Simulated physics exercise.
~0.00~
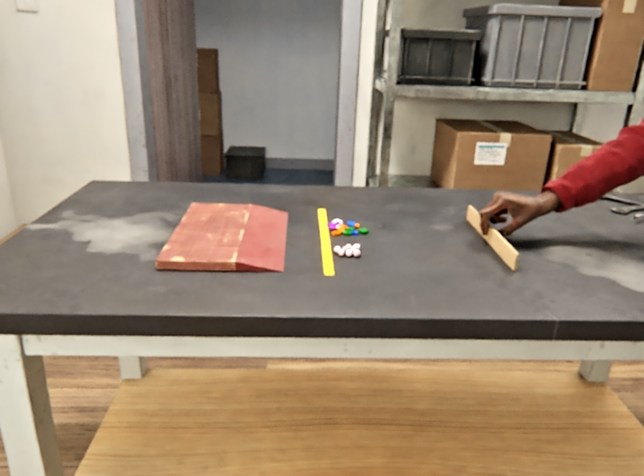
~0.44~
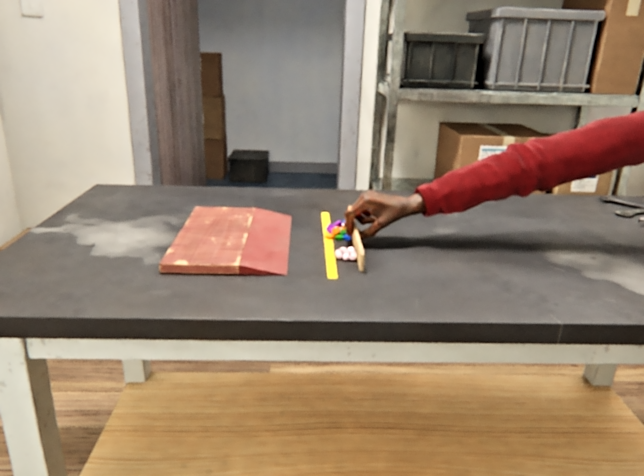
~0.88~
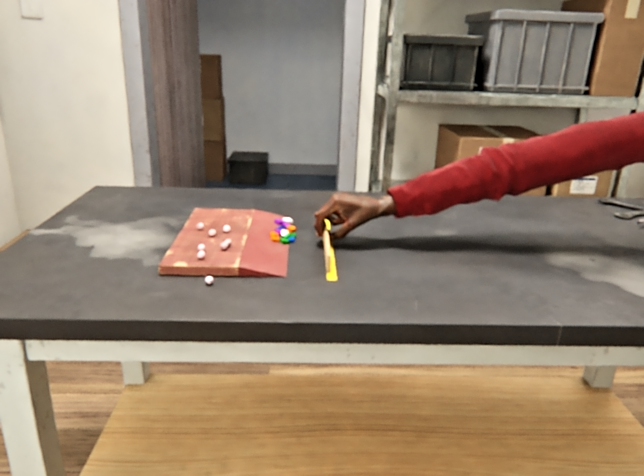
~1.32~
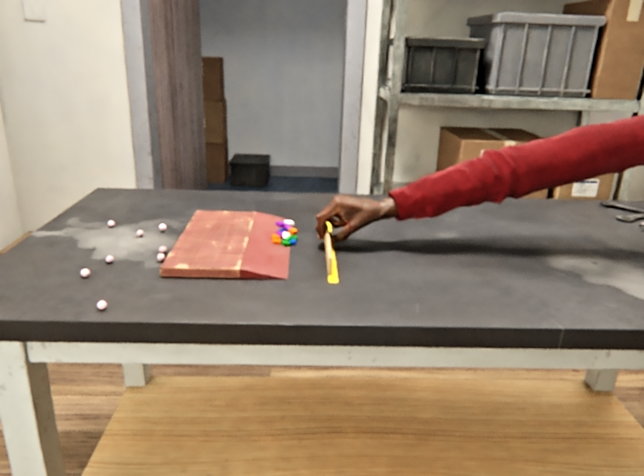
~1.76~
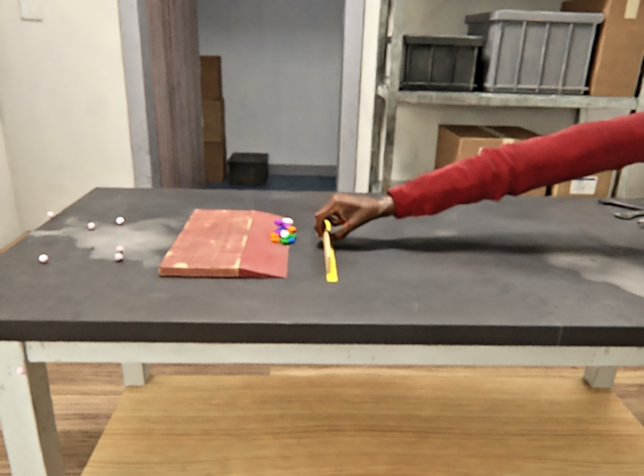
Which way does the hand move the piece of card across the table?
The hand moves the piece of card to the left, towards the red ramp, until it stops at the yellow tape.
